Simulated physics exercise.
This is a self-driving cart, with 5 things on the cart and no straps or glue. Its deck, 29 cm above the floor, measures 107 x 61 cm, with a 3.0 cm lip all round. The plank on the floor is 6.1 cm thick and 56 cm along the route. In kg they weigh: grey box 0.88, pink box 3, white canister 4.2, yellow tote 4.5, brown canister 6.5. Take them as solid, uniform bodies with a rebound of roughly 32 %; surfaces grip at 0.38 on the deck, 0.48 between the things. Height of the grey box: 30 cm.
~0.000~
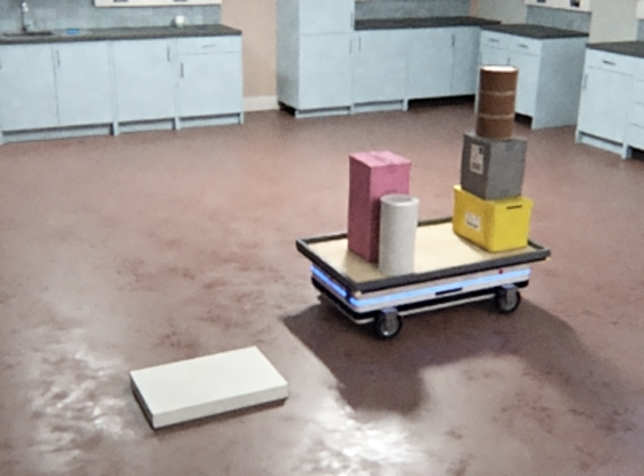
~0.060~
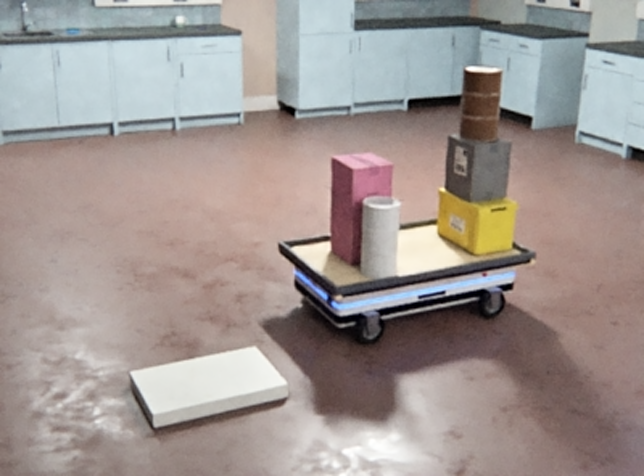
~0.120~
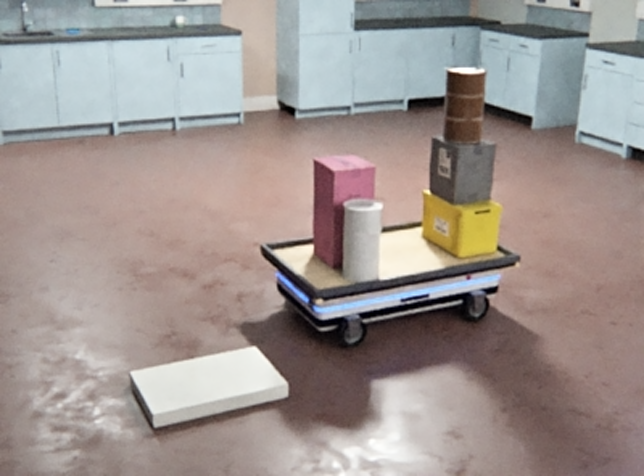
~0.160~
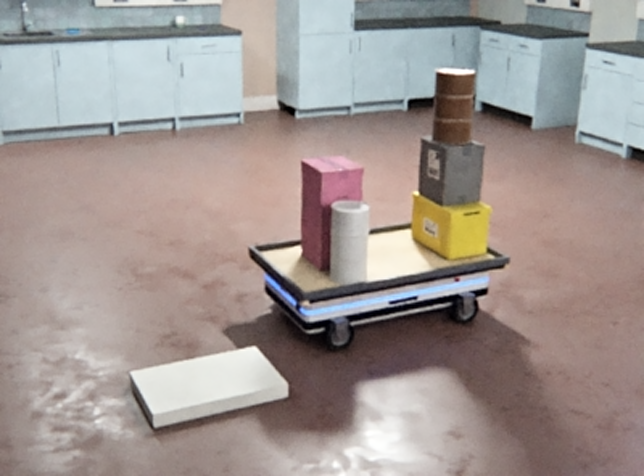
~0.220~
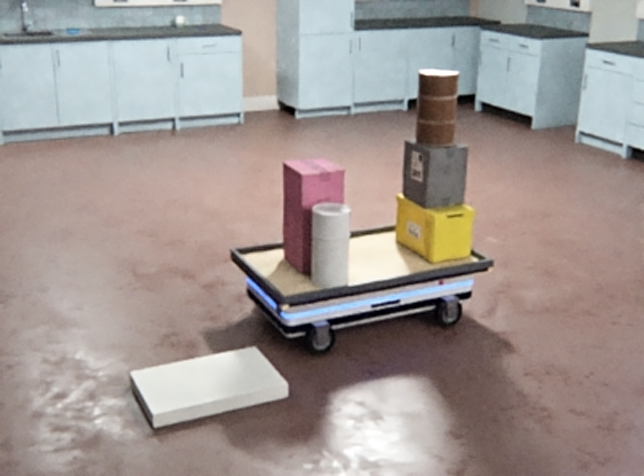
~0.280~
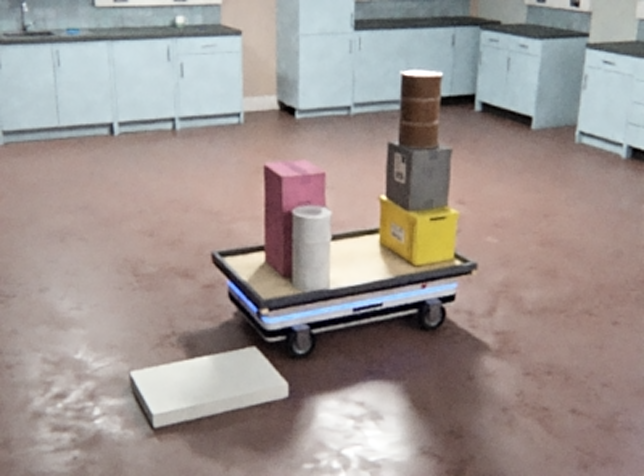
In a room lined with pale blue cabinets, a low wheeled cart carrying a pink box, a white canister, and a brown canister atop a grey box on a yellow tote rolls steadily left, nearing a flat white plank on the floor.
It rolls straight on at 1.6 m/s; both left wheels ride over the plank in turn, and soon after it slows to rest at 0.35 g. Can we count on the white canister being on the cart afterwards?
The white canister stays on the cart.
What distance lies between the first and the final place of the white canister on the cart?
About 40 cm.
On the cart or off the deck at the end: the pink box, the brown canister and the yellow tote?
The pink box ends off the deck; the brown canister finishes off the deck; the yellow tote is still on the cart.
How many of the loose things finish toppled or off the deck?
4 of them.
Around 0.68 s, cart has run 109 cm; white canister at 27° to upright near (184, 247); pink box at 27° to upright; brown canister at 6° to upright.
Around 1.08 s, cart has run 173 cm; pink box and brown canister now off the deck; white canister at 74° to upright near (73, 273); grey box at 23° to upright.
Around 1.38 s, cart has run 220 cm; white canister on its side; grey box on its side; yellow tote shifted 8 cm.
Around 1.78 s, cart has run 251 cm; grey box now off the deck; white canister on its side; yellow tote shifted 12 cm.
Finally (2.3 s), off the deck, grey box, pink box and brown canister; on their side or leaning hard on the cart, white canister; not toppled but over 10 cm from the start, yellow tote.
